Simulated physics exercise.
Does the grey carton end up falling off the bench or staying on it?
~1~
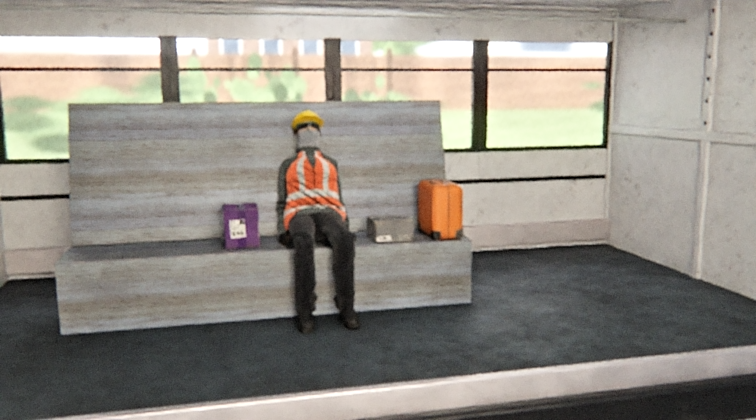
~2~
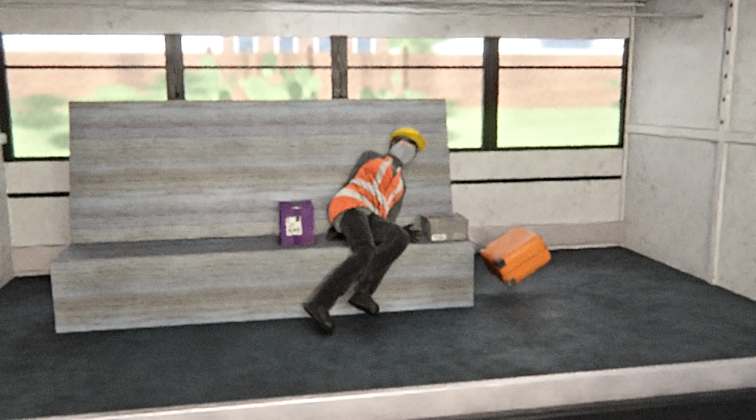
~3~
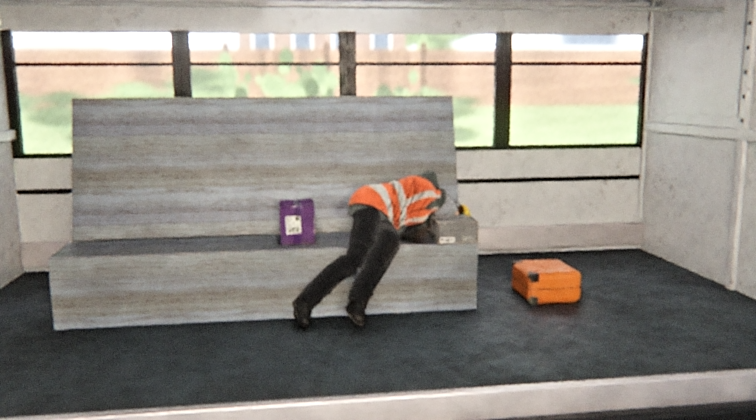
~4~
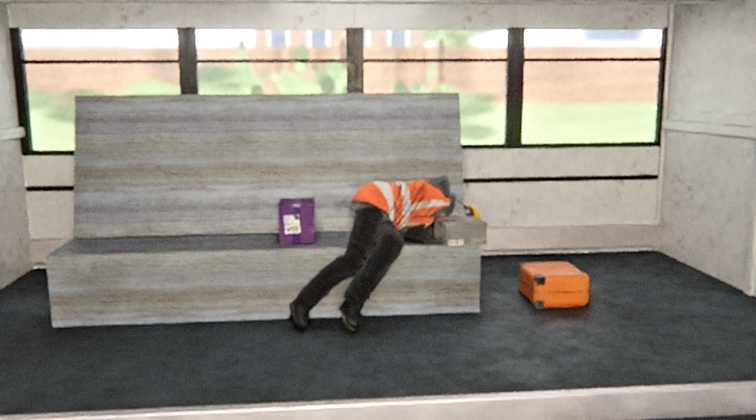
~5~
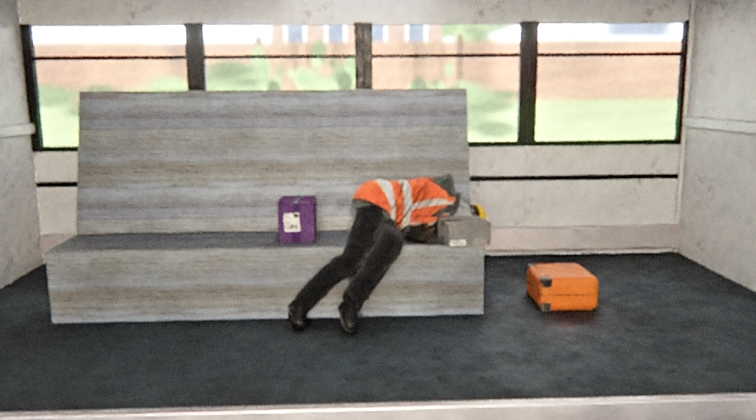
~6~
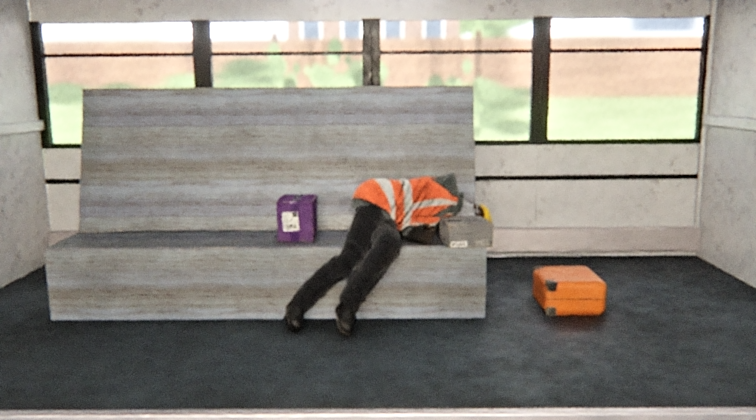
The grey carton stays on the bench, coming to rest near the right end beside the slumped commuter's head.
